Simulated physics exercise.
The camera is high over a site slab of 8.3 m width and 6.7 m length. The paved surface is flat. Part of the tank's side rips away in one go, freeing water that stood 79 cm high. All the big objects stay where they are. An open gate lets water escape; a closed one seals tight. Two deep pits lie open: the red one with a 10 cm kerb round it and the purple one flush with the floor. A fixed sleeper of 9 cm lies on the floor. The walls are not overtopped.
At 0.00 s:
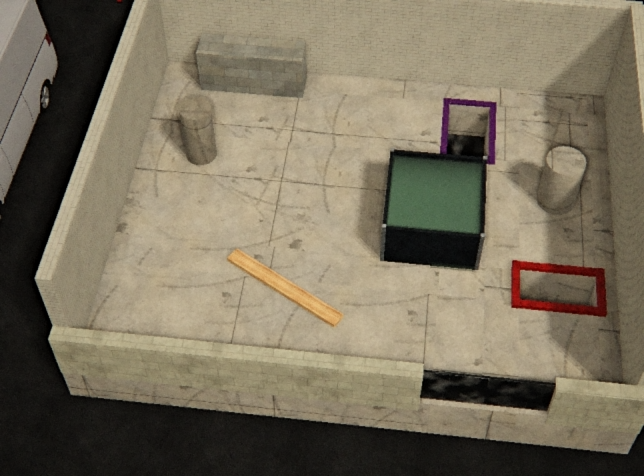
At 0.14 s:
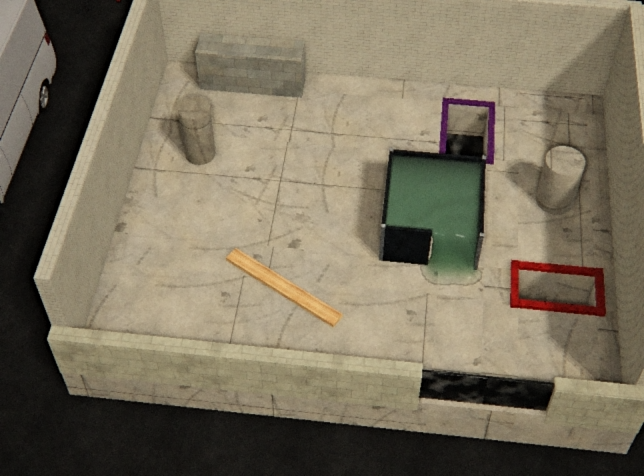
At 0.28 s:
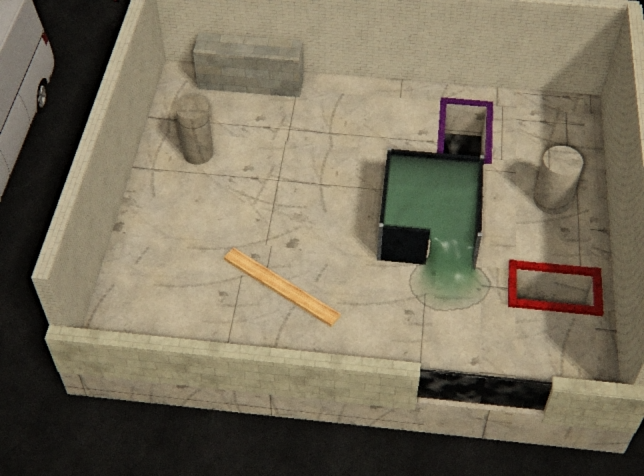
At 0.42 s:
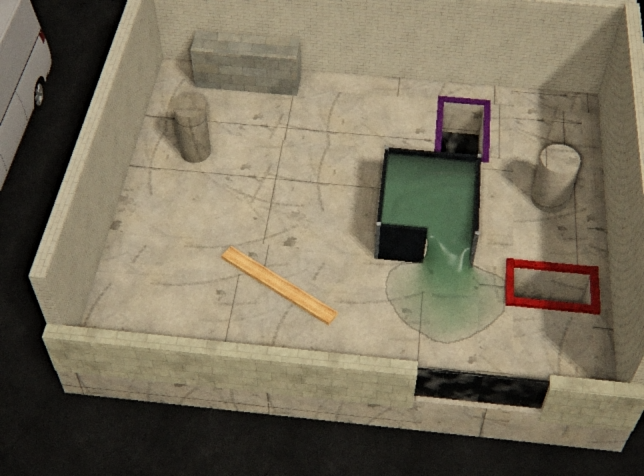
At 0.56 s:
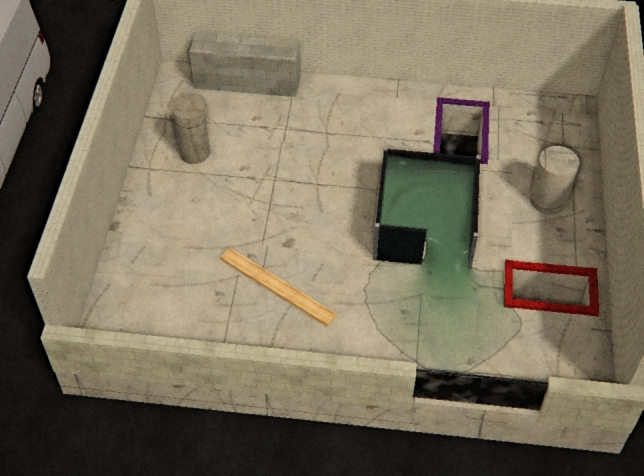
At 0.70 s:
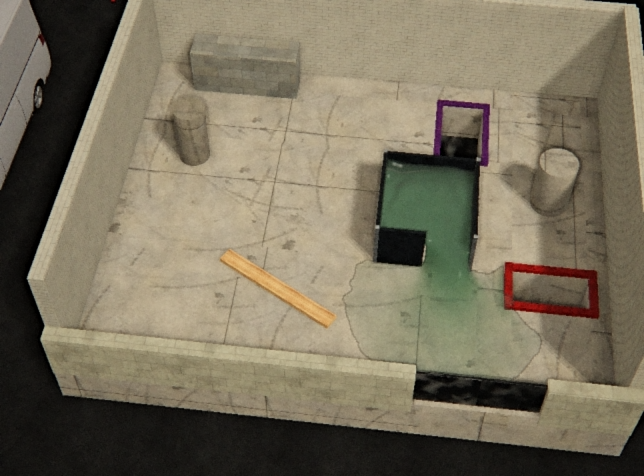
Green water bursts through the right part of a dark open tank's near side and fans out across the flat floor in a widening pool, while the high view shifts very slightly. The place is a walled, pale paved slab seen from above. A purple-edged pit lies behind the tank, a red-rimmed one to its right, with a wooden beam at left and grey cylinders and a block beyond.
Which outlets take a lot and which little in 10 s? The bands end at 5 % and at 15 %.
Shares: The gateway takes not even 5 %; the red pit takes from 5 to 15 %; the purple pit takes under 5 %.
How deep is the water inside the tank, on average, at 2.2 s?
Some 39 cm.
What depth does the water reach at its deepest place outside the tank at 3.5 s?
Roughly 24 cm.
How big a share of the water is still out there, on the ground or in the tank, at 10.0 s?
Some 90 per cent remains.
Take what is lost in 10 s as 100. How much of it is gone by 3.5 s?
About 30 per cent.
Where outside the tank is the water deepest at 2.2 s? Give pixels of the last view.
Near (613, 411).
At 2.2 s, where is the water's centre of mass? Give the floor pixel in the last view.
At about (443, 294).
After 1.4 s water covers 15 % of the floor and is deepest (34 cm) near (450, 278); gone so far, the gateway 0 %, the red pit 0 %, the purple pit 0 %.
After 2.2 s water covers 20 % of the floor and is deepest (36 cm) near (613, 411); gone so far, the gateway 0 %, the red pit 0 %, the purple pit 0 %.
After 3.5 s water covers 35 % of the floor and is deepest (24 cm) near (585, 319); gone so far, the gateway 0 %, the red pit 3 %, the purple pit 0 %.
After 6.0 s water covers 50 % of the floor and is deepest (16 cm) near (596, 320); gone so far, the gateway 0 %, the red pit 7 %, the purple pit 0 %.
After 10.0 s water covers 75 % of the floor and is deepest (9 cm) near (71, 353); gone so far, the gateway 0 %, the red pit 8 %, the purple pit 2 %.
